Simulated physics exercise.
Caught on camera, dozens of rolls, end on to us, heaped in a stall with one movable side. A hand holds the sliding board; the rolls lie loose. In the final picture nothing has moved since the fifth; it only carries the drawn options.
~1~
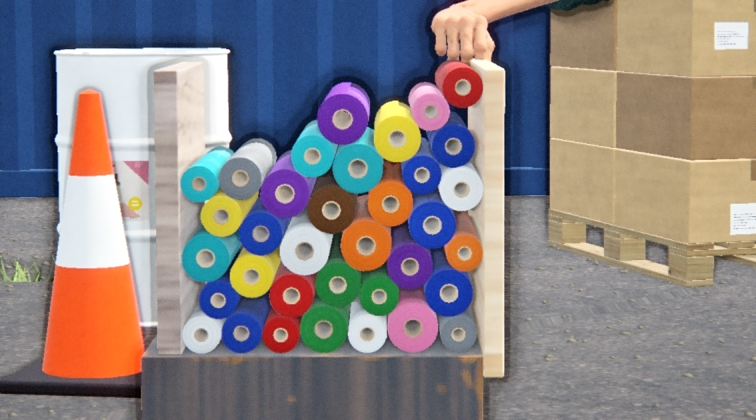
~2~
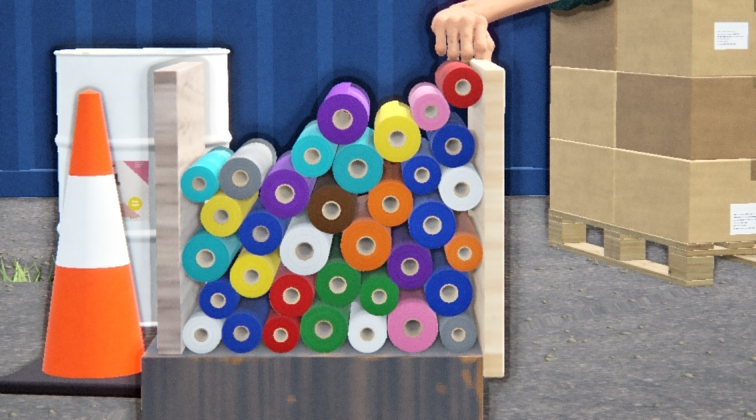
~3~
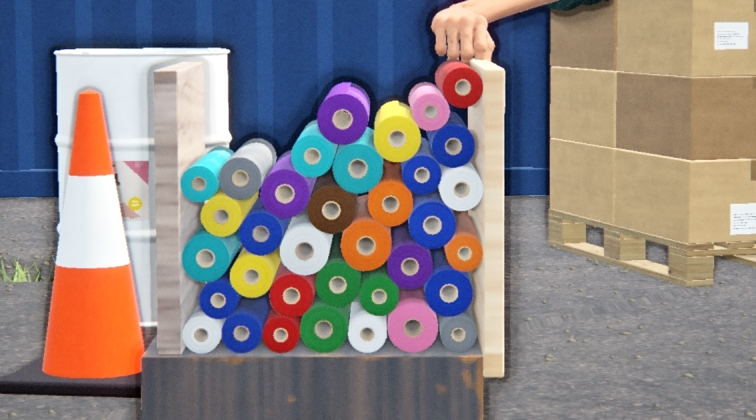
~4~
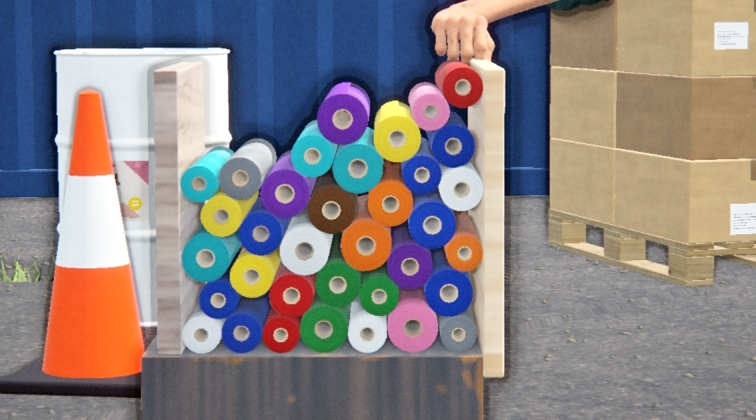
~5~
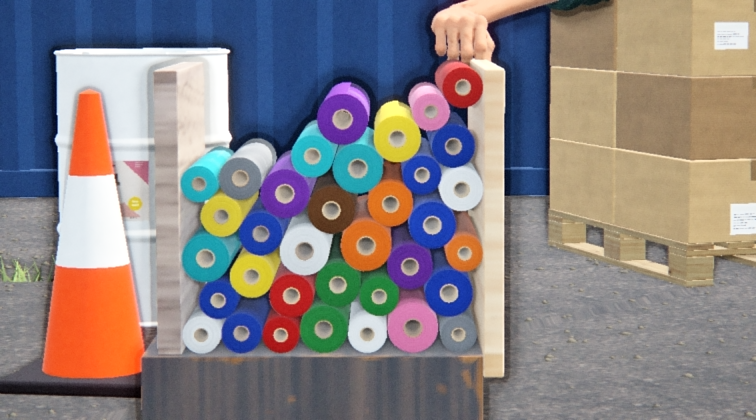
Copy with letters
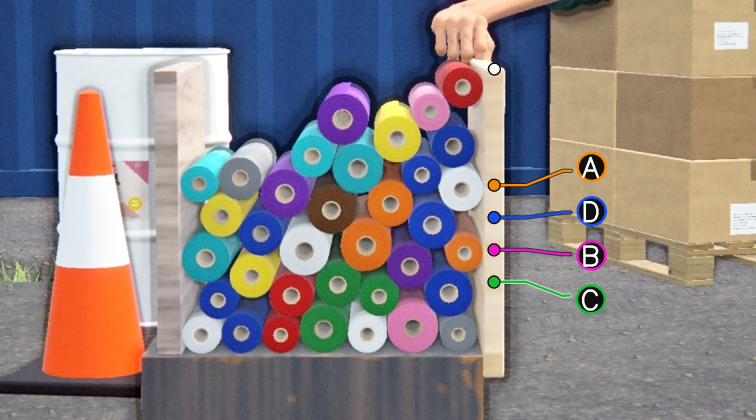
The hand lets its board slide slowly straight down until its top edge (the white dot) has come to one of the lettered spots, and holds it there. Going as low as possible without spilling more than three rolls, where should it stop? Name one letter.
Lower it to D and no more.
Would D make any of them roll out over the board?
Yes, at D.
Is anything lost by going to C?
Yes, at C.
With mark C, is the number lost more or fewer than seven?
More than seven.
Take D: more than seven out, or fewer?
It loses fewer than seven.
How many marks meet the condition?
Two of them.
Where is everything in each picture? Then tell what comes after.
The first picture shows a white roll (201, 335); a pink roll (413, 327); a red roll (292, 296).
The second picture shows a red roll (292, 296); a blue roll (432, 225).
The third picture shows a turquoise roll (206, 258); a turquoise roll (358, 168).
The fourth picture shows a grey roll (240, 178); side board (484, 205).
The fifth picture shows a white roll (201, 335); a pink roll (413, 327); a red roll (292, 296).
On the copy, A at (494, 185); B at (494, 249); C at (494, 282); D at (494, 217); the white dot at (494, 69).
On D. First, top of the board (484, 136).
Then, top of the board (484, 213).
Finally, top of the board (484, 217), three out over the board.
By contrast, A one out over the board; B more than three out over the board; C more than three out over the board.
